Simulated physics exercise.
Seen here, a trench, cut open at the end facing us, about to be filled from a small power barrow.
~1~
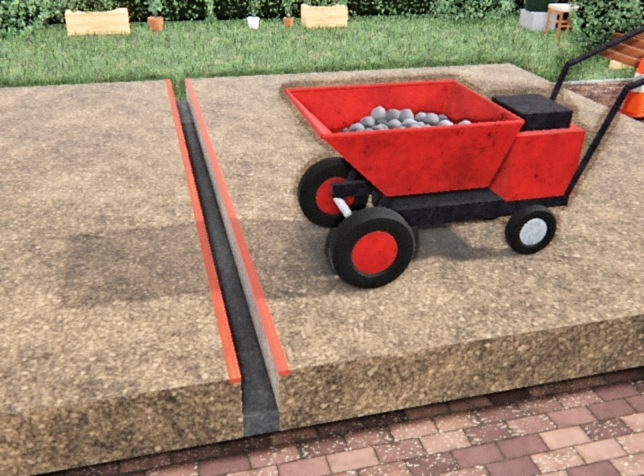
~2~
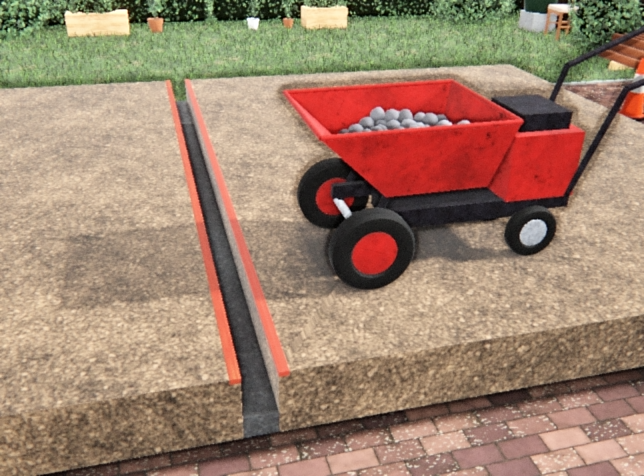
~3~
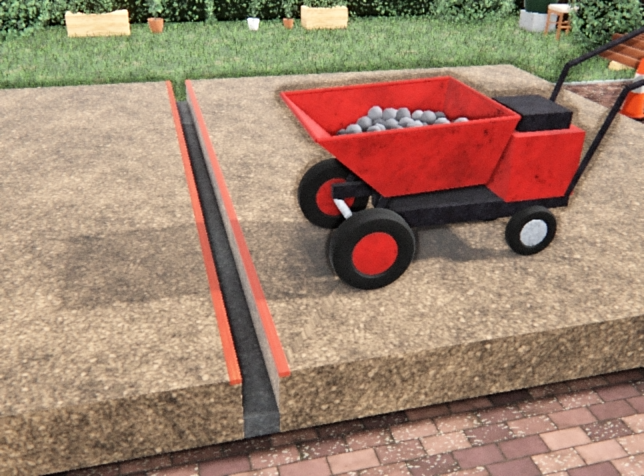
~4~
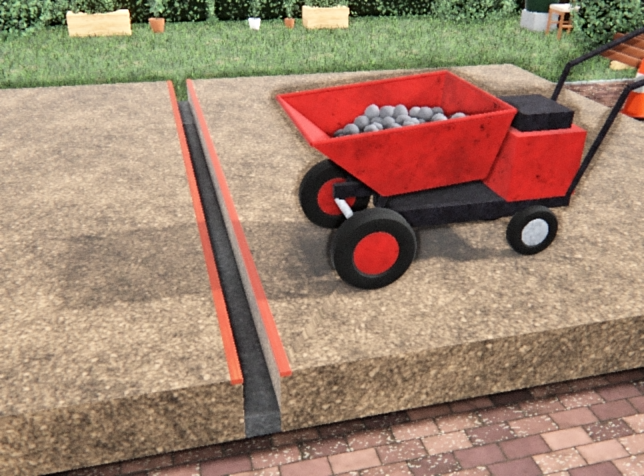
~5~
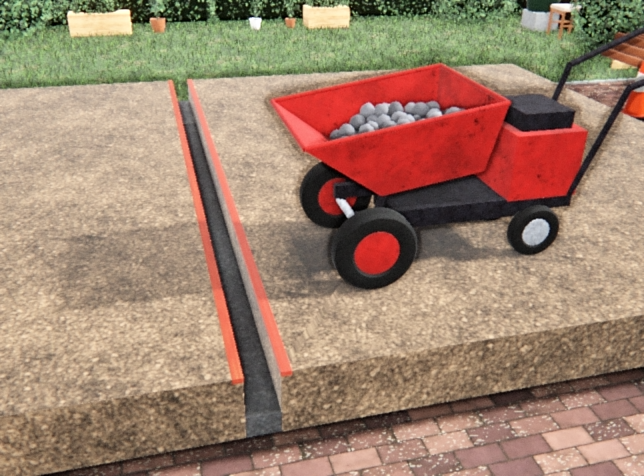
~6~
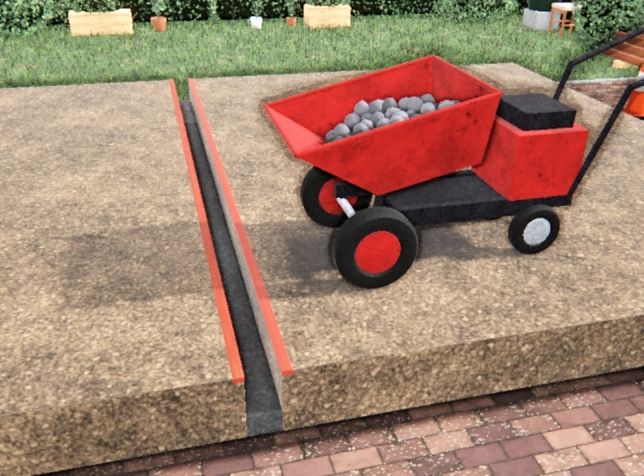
In the video, a red power barrow holding round grey cobbles stands to the right of a narrow, orange-edged trench. Its skip starts level, then gradually tilts a little toward the trench on the left, while the wheels stay still.
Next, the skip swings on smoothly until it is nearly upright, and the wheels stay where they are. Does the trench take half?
In the trench: Less than half.
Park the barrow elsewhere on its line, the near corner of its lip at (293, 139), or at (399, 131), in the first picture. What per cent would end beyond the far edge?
The first gives 80 %, the second 10 %.
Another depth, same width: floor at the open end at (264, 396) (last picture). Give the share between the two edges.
Some 20 per cent.
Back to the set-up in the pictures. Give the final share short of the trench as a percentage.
Near 0 %.
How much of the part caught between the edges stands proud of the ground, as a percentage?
About 15 per cent.
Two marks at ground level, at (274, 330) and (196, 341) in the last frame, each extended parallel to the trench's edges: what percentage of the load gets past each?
In turn 90 and 40 in a hundred.
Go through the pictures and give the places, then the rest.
Lip of the skip at (323, 137), level; top of the load at (418, 131), round cobbles; first edge of the trench at (270, 329); far edge at (226, 336), the trench under half as wide as the skip, and about as deep as wide, in the first picture.
Lip of the skip at (321, 138), level; top of the load at (417, 131), in the second picture.
Lip of the skip at (318, 141), tipped barely; top of the load at (431, 134), in the third picture.
Lip of the skip at (312, 144), tipped barely; top of the load at (428, 131), in the fourth picture.
Lip of the skip at (305, 149), tipped a little; top of the load at (423, 127), in the fifth picture.
Lip of the skip at (297, 156), tipped a little; top of the load at (427, 110); first edge of the trench at (274, 329); far edge at (229, 336), in the sixth picture.
Soon, skip tipped steeply; all in the skip.
A while on, skip tipped steeply; most in the skip; a small part in or heaped over the trench; a small part beyond it.
Towards the end, skip tipped right over; a small part in the skip; about a quarter in or heaped over the trench; about two thirds beyond it.
Finally, skip tipped right over; a small part in the skip; about a quarter in or heaped over the trench; about two thirds beyond it.
